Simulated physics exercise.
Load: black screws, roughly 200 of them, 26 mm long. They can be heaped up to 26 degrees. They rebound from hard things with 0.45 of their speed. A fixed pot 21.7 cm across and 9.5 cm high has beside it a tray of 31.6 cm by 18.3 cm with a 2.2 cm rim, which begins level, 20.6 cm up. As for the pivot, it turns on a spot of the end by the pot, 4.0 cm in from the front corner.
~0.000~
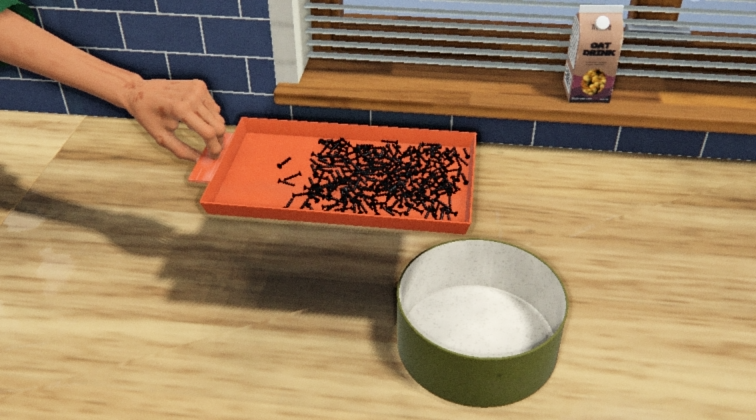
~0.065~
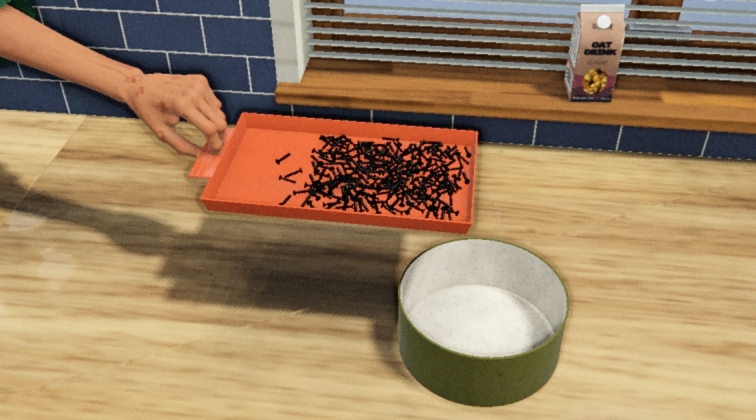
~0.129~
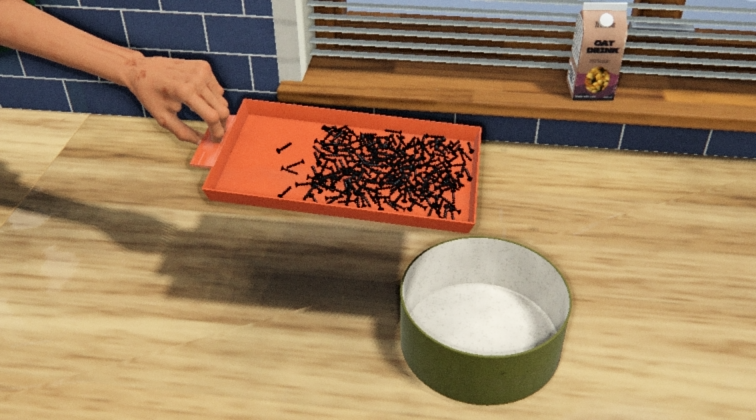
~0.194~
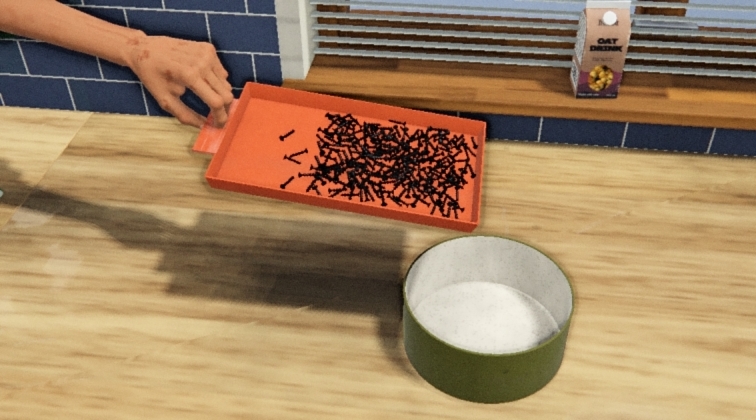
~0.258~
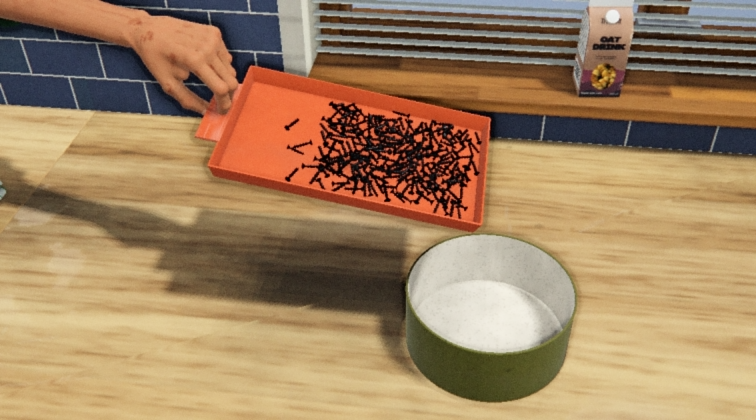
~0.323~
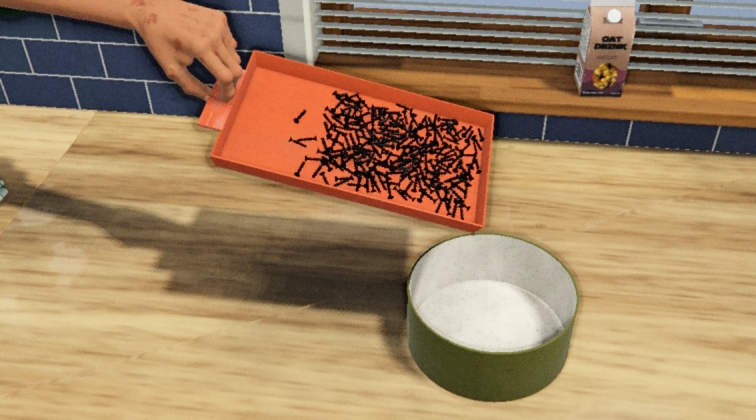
Orange tray of small black screws tilting steadily, a hand raising its left end above a wooden counter beside a green pot.
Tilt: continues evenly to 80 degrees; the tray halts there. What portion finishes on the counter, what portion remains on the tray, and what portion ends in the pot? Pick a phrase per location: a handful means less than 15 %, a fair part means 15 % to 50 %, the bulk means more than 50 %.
Counter: A handful, tray: A handful, pot: The bulk.
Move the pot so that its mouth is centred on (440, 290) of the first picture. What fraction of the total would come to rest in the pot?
Estimate: ~ 95 %.
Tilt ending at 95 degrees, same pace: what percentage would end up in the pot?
About 100 in a hundred would end up in the pot.
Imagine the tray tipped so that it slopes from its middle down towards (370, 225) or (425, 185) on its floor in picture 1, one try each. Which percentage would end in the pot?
That would be close to 85 per cent and then close to 50 per cent.
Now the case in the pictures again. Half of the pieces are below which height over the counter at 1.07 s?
Median height: Approx. 24 cm.
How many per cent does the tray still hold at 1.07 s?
Estimate: Near 85 in a hundred.
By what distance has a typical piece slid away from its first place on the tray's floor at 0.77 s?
By then it sits near 6 cm from where it began.
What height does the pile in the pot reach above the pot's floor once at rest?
Some 2.5 cm above the floor.
Then, at 0.77 s, tilt 48 degrees; the tray holds 100 %, the pot 0 %.
Then, at 1.07 s, tilt 68 degrees; the tray holds 85 %, the pot 5 %.
After 1.46 s, tilt 80 degrees; the tray holds 25 %, the pot 60 %.
In the end, at 2.3 s, counter 0 %, tray 0 %, pot 100 %.
